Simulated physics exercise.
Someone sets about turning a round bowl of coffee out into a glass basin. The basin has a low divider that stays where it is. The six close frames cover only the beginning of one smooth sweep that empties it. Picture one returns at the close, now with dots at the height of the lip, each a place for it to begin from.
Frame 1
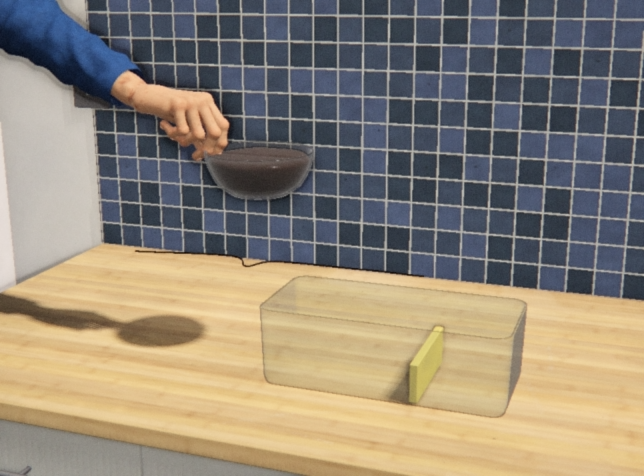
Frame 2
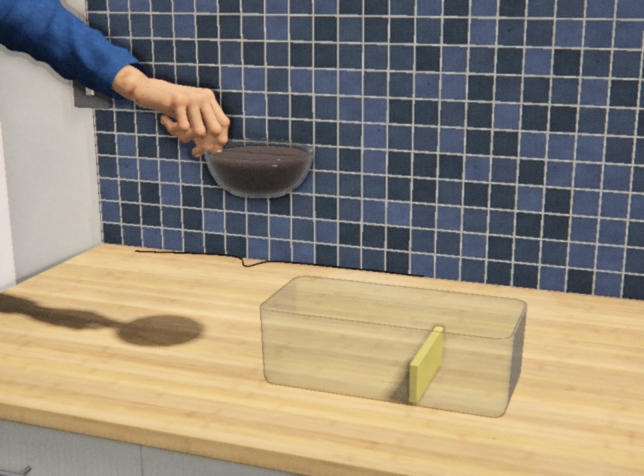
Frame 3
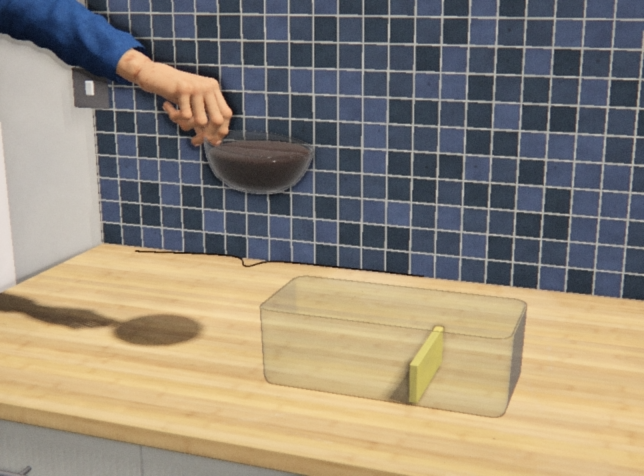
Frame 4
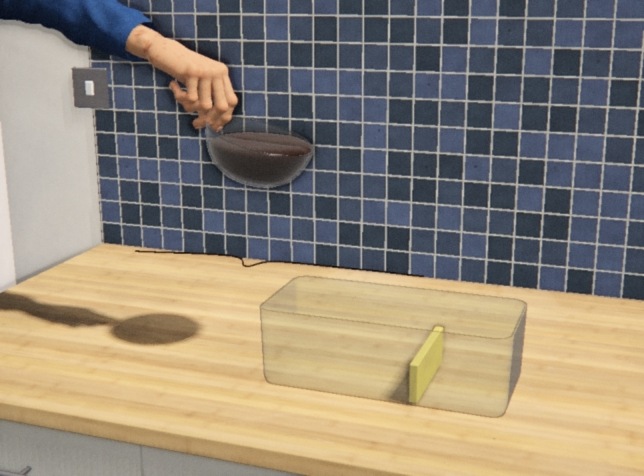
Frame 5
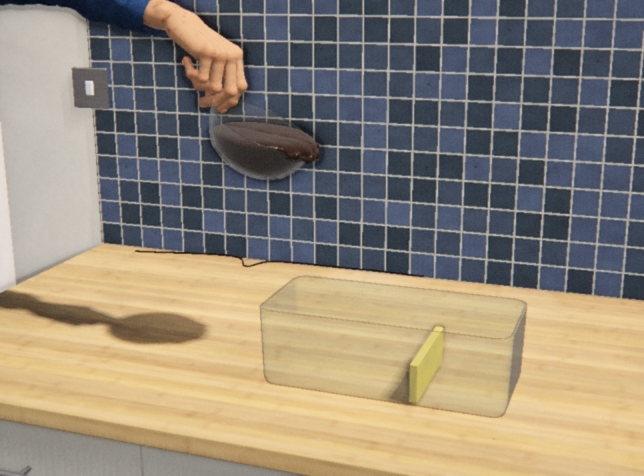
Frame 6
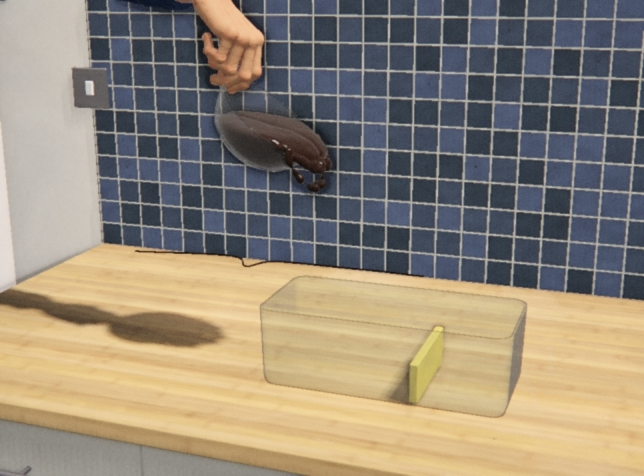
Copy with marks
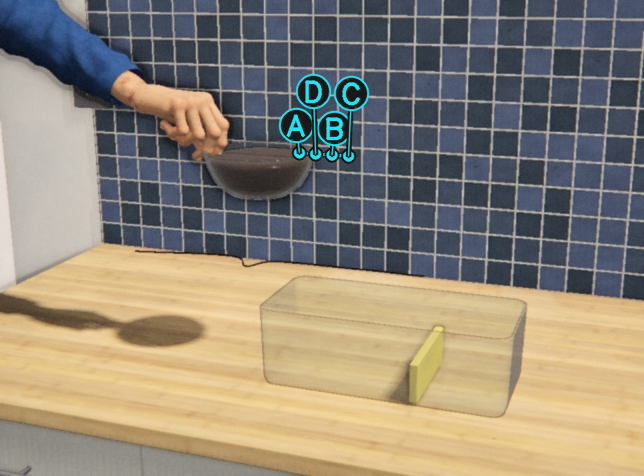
A hand in a blue sleeve holds a clear round bowl of dark coffee level above a wooden counter, left of a glass basin with a small yellow wall inside. The hand then rises and tips the bowl steadily to the right, and coffee slides over the lip and begins to drop.
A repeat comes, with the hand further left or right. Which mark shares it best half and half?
Use place B.
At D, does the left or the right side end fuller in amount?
The left one.
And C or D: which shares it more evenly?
Here it is place C.
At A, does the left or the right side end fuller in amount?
The left side.
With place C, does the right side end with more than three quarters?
No, it does not.
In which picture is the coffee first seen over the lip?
Picture 4.
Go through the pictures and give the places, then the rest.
The first picture shows upright, lip at (308, 153); basin from (265, 380) to (507, 417); top of the wall at (427, 345); nothing has left yet.
The second picture shows upright, lip at (308, 153); nothing has left yet.
The third picture shows tipped about 8°, lip at (308, 153); nothing has left yet.
The fourth picture shows tipped about 16°, lip at (308, 153); coffee is over the lip, down to (308, 153).
The fifth picture shows tipped about 28°, lip at (308, 153); coffee is over the lip, down to (312, 159).
The sixth picture shows tipped about 41°, lip at (308, 153); coffee is over the lip, down to (314, 188).
On the marked copy, A at (299, 153); B at (332, 155); C at (348, 156); D at (315, 154).
Choosing A, about 91 % ends left of the wall and 4 % right of it; 5 % is lost outside.
Choosing B, about 50 % ends left of the wall and 46 % right of it; 4 % is lost outside.
Choosing C, about 26 % ends left of the wall and 70 % right of it; 4 % is lost outside.
Choosing D, about 81 % ends left of the wall and 14 % right of it; 5 % is lost outside.
